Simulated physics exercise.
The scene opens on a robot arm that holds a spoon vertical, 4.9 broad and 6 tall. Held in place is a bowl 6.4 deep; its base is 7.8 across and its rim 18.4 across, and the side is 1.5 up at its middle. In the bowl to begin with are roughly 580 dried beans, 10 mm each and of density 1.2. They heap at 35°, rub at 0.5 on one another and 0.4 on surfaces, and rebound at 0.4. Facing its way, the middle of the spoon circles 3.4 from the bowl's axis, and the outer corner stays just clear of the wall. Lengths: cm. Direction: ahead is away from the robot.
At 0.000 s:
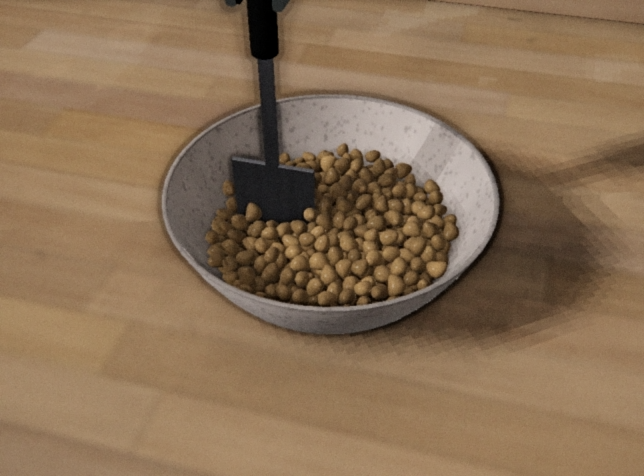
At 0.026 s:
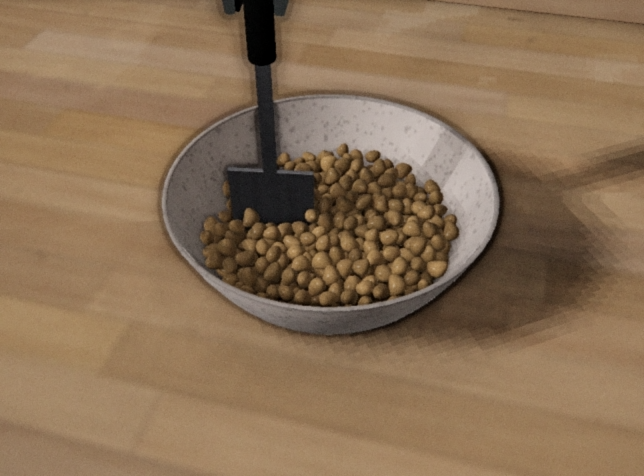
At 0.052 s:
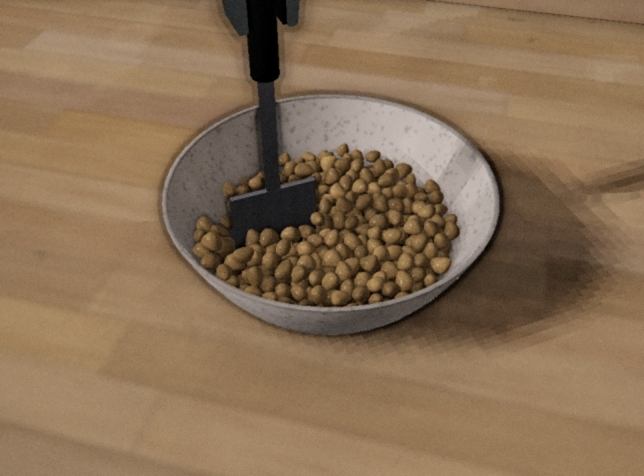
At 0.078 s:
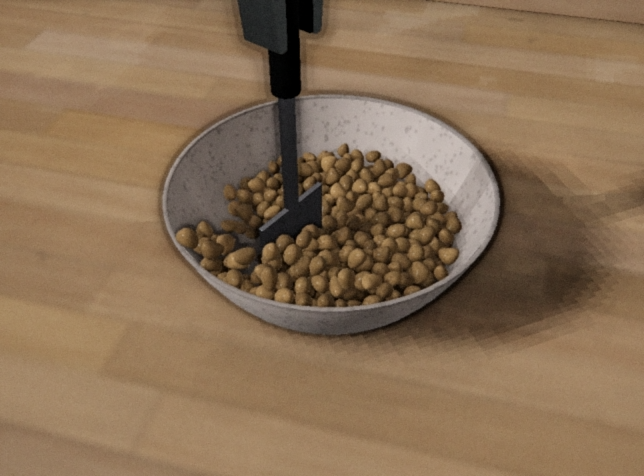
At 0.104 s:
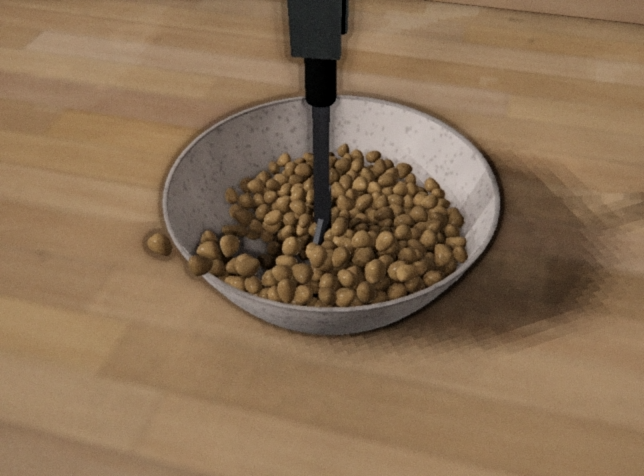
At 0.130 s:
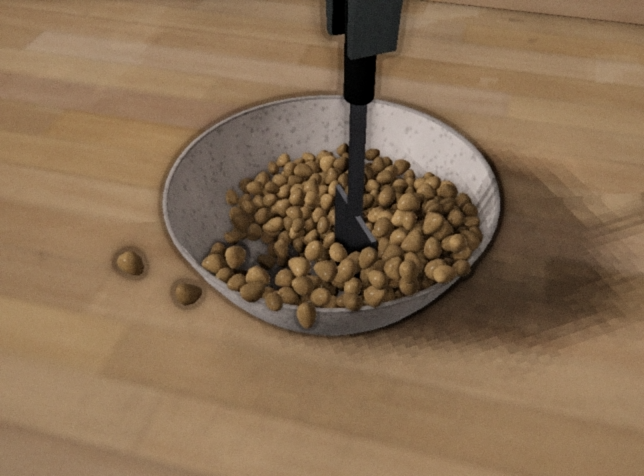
On a wooden surface, a robot arm turned a dark, flat-bladed tool and swept it rightward through a speckled bowl of brown beans, pushing a few over the rim, with two landing at the left.
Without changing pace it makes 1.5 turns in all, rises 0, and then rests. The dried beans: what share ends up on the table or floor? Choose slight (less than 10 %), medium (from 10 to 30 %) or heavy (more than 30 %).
The share is heavy.
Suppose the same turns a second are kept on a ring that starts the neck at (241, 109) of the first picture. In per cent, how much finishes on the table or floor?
About 40 percent ends up on the table or floor.
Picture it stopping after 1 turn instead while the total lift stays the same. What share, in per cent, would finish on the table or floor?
Estimate: About 40 percent.
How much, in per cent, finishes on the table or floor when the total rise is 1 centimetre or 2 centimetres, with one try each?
About 45 per cent on the first try and 35 per cent on the second.
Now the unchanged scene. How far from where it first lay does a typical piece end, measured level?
I'd estimate close to 12 cm.
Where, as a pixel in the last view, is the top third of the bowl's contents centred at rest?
The centre sits around (401, 206) in the last picture.
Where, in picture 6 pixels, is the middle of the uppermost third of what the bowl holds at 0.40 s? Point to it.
Top-third centre at approx. (257, 263).
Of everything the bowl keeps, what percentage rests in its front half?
I'd put it near 40 per cent.
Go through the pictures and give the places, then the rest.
Spoon neck at (271, 143), 0° round; upper third of the load around (340, 223), from x 210 to 450, top at y 150; 585 in the bowl, in the first frame.
Spoon neck at (269, 149), 10° round; upper third of the load around (339, 229), from x 205 to 450, top at y 150, in the second frame.
Spoon neck at (272, 167), 37° round; upper third of the load around (332, 243), from x 200 to 450, top at y 150, in the third frame.
Spoon neck at (290, 183), 67° round; upper third of the load around (342, 256), from x 185 to 455, top at y 150, in the fourth frame.
Spoon neck at (322, 192), 97° round; upper third of the load around (359, 259), from x 160 to 460, top at y 150; 582 in the bowl, 3 in flight or on the tool, in the fifth frame.
Spoon neck at (356, 190), 127° round; upper third of the load around (402, 247), from x 130 to 475, top at y 150; 571 in the bowl, 14 in flight or on the tool, in the sixth frame.
By 0.27 s, 283° round, highest piece 13 above the table; 453 in the bowl, 26 on the table or floor, 106 in flight or on the tool.
By 0.40 s, 79° round, highest piece 10 above the table; 350 in the bowl, 167 on the table or floor, 68 in flight or on the tool.
By 0.67 s, 180° round, highest piece 6 above the table; 307 in the bowl, 275 on the table or floor, 3 in flight or on the tool.
By 1.37 s, 180° round, highest piece 6 above the table; 307 in the bowl, 278 on the table or floor.
Final count, 307 in the bowl, 278 on the table or floor. That is 48 % on the table or floor.
